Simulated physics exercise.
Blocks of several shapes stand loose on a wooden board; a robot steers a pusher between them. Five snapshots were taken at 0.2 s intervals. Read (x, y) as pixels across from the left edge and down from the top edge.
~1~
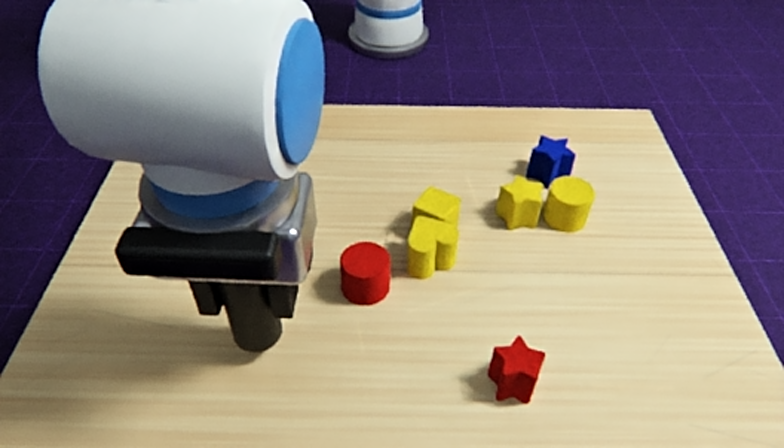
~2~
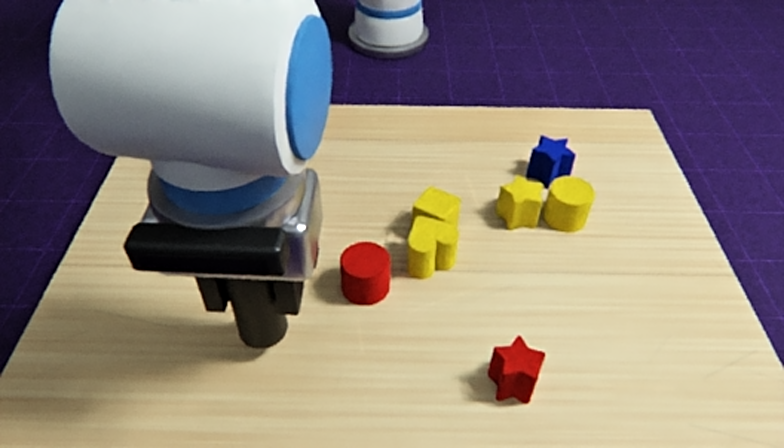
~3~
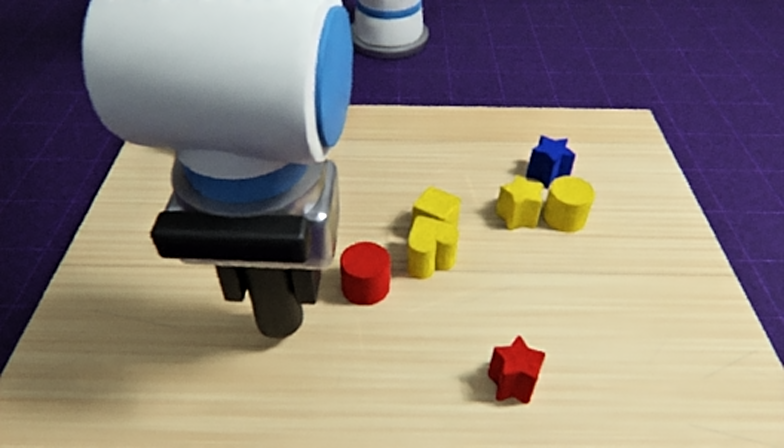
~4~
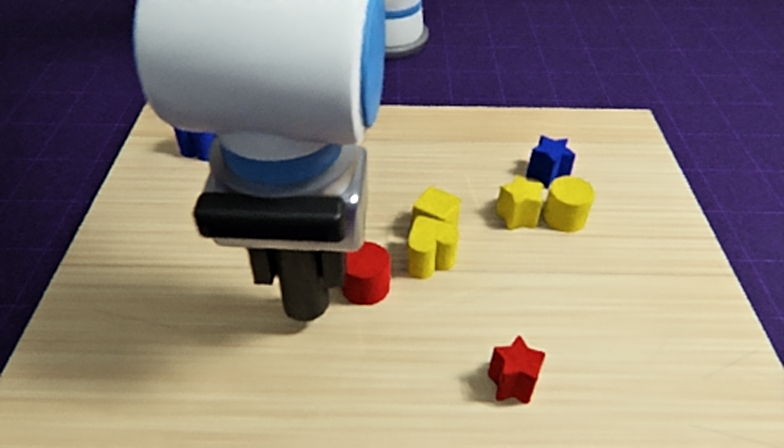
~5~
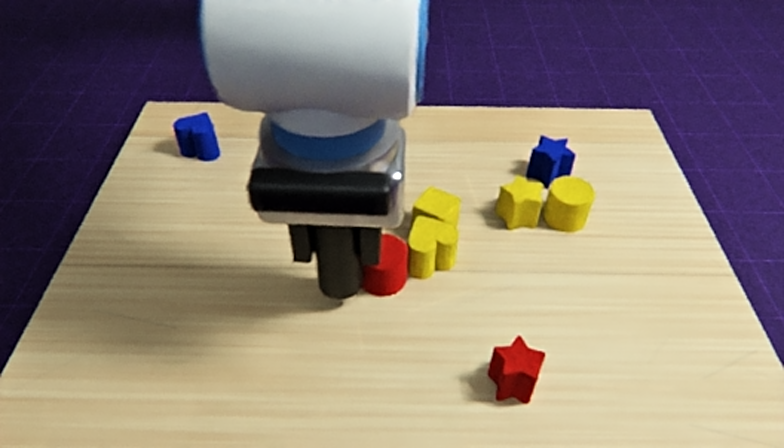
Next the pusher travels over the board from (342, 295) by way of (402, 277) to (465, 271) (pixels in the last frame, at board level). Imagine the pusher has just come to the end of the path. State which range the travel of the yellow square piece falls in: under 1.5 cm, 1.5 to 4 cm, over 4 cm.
The yellow square piece ends up very close, under 1.5 cm away.
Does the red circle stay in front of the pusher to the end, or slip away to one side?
My answer is that the red circle is still ahead.
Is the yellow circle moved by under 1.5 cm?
Yes, that is how it ends up.
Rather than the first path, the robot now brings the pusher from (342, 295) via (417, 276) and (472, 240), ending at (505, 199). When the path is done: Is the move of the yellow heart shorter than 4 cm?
It seems not.
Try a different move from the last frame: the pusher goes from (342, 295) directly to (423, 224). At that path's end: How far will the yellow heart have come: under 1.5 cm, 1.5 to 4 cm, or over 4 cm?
That block covers upwards of 4 cm.
What follows on the original path. One third of the way, pusher (385, 269); red circle (428, 241); yellow heart (467, 227), turned 45° anticlockwise.
Two thirds of the way, pusher (425, 260); red circle (468, 232); yellow heart (503, 217), turned 50° anticlockwise.
At the end, pusher (467, 258); red circle (507, 227); yellow heart (536, 209), turned 55° anticlockwise; yellow square piece unmoved; yellow star block (530, 180), turned 15° anticlockwise; yellow circle unmoved.
